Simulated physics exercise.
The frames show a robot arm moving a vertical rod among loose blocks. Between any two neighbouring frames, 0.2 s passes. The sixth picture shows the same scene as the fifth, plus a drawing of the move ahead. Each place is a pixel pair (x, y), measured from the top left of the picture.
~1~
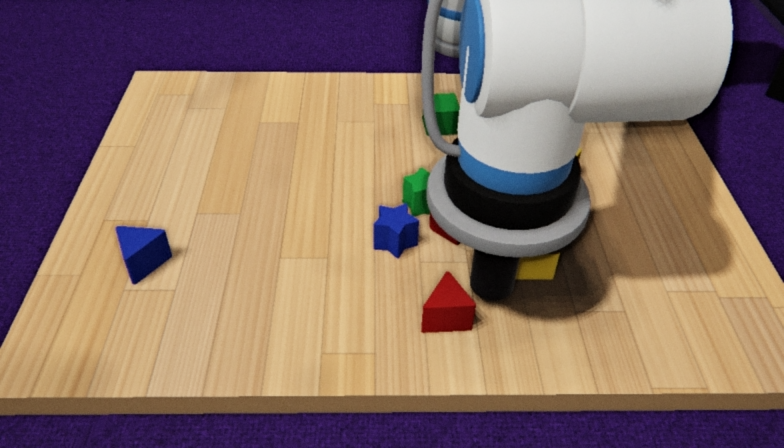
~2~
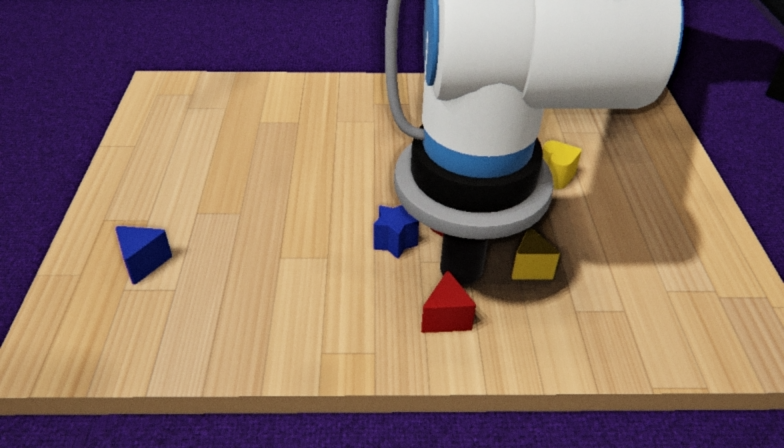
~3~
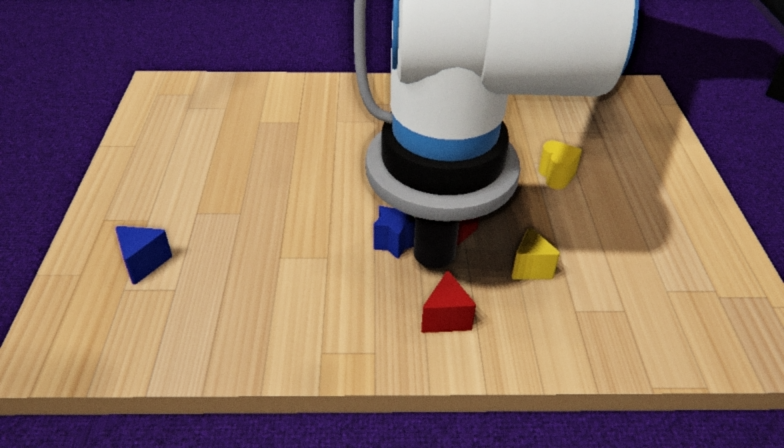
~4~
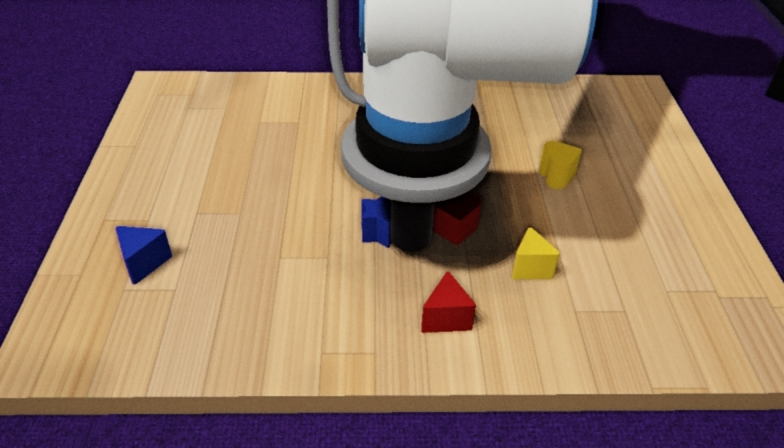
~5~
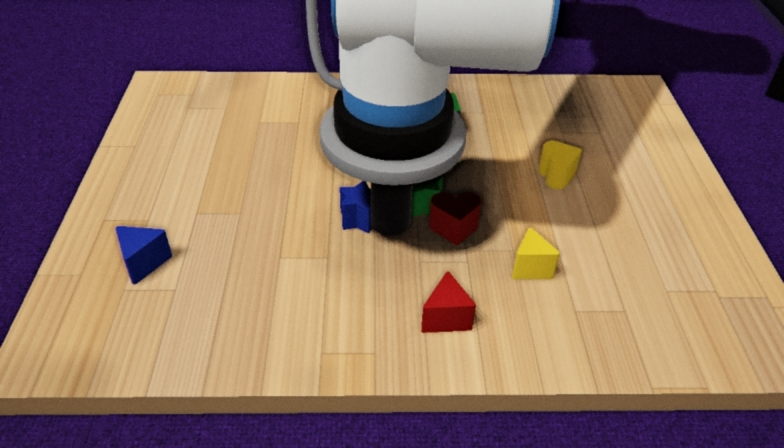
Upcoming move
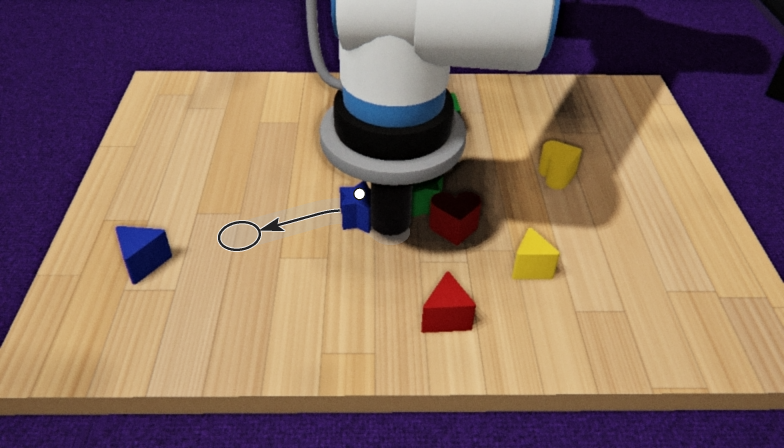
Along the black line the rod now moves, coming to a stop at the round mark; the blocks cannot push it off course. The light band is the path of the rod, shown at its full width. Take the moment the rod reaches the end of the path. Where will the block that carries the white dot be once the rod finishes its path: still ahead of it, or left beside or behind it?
I expect it to be beside or behind the rod.
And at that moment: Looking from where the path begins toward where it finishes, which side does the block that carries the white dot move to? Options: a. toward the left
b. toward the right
Correct choice: B.
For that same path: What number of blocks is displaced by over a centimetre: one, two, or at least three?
There will be one block that moves more than 1 cm.
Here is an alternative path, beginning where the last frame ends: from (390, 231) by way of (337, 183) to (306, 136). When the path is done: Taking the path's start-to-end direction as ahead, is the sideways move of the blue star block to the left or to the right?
Shifts left.
Path on the board, from (390, 231) through (346, 211) and (294, 221) to (240, 236); the dot is on the blue star block.
The first path, step by step. One third of the way, rod (346, 202); blue star block (315, 175).
Two thirds of the way, rod (291, 213); blue star block (290, 172), turned 45° clockwise.
At the end, rod (238, 227); blue star block (289, 172), turned 50° clockwise; green star block in place.
